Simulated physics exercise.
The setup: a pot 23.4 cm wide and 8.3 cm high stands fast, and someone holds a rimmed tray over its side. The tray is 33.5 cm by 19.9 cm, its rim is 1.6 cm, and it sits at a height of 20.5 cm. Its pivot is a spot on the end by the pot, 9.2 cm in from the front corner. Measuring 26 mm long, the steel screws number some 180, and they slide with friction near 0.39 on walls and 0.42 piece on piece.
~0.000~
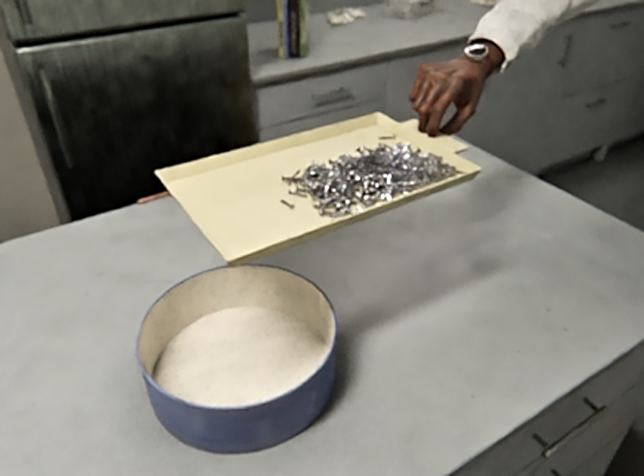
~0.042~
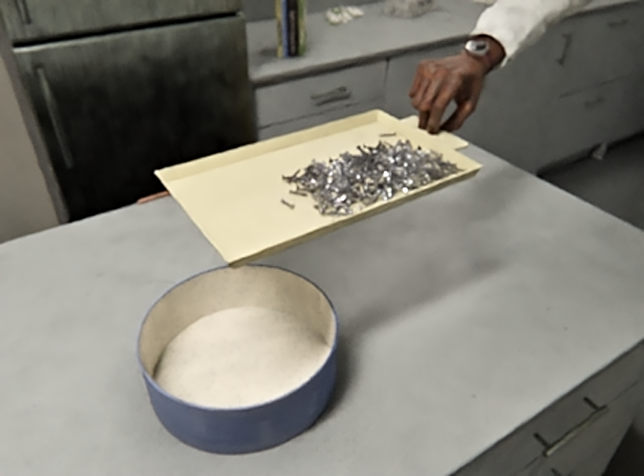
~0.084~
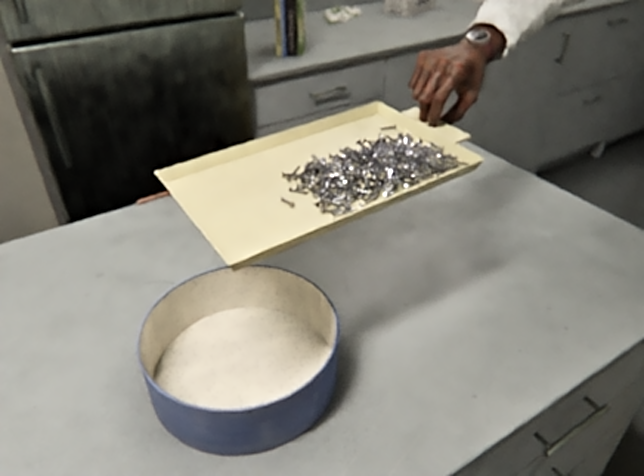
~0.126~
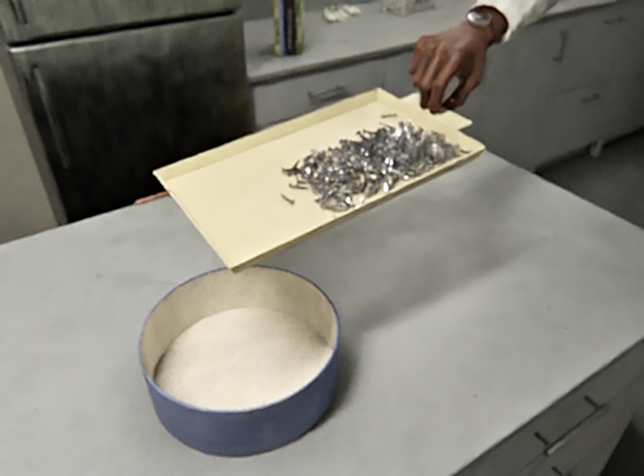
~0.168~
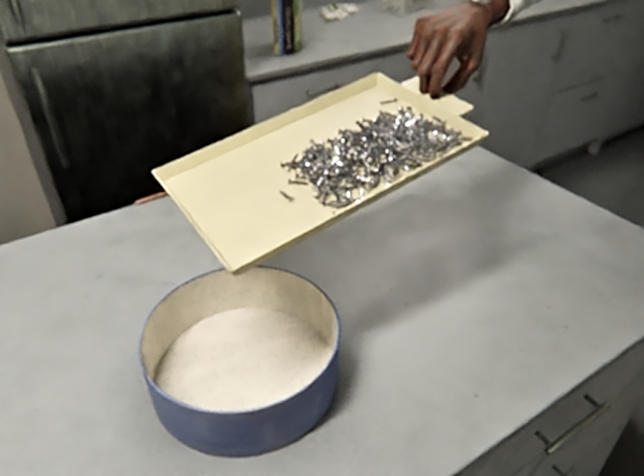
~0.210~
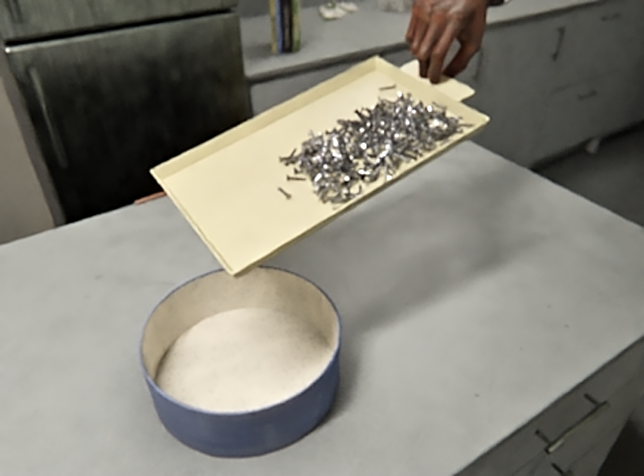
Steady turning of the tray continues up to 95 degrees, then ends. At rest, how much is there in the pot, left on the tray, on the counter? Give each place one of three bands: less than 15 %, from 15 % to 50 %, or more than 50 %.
Pot - more than 50 %; tray - less than 15 %; counter - from 15 % to 50 %.
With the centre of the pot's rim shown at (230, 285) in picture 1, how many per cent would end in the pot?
Close to 10 in a hundred.
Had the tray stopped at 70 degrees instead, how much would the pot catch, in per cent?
Estimated share: About 60 %.
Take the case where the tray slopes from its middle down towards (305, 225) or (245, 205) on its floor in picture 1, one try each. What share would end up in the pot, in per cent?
I'd put it at roughly 95 per cent for the first tilt and roughly 30 per cent for the second.
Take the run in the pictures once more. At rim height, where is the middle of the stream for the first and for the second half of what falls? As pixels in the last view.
Roughly (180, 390) to start, and after that (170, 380).
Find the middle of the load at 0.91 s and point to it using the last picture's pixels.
(178, 392), roughly.
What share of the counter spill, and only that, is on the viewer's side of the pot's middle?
Roughly 90 percent of the spill.
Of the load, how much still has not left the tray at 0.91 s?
About 5%.
Then, at 0.63 s, tilt 53 degrees; the tray holds 100 %, the pot 0 %.
After 0.91 s, tilt 79 degrees; the tray holds 5 %, the pot 45 %.
Then, at 1.30 s, tilt 95 degrees; the tray holds 0 %, the pot 65 %.
By 2.3 s all is still; pot 65 %, tray 0 %, counter 35 %.
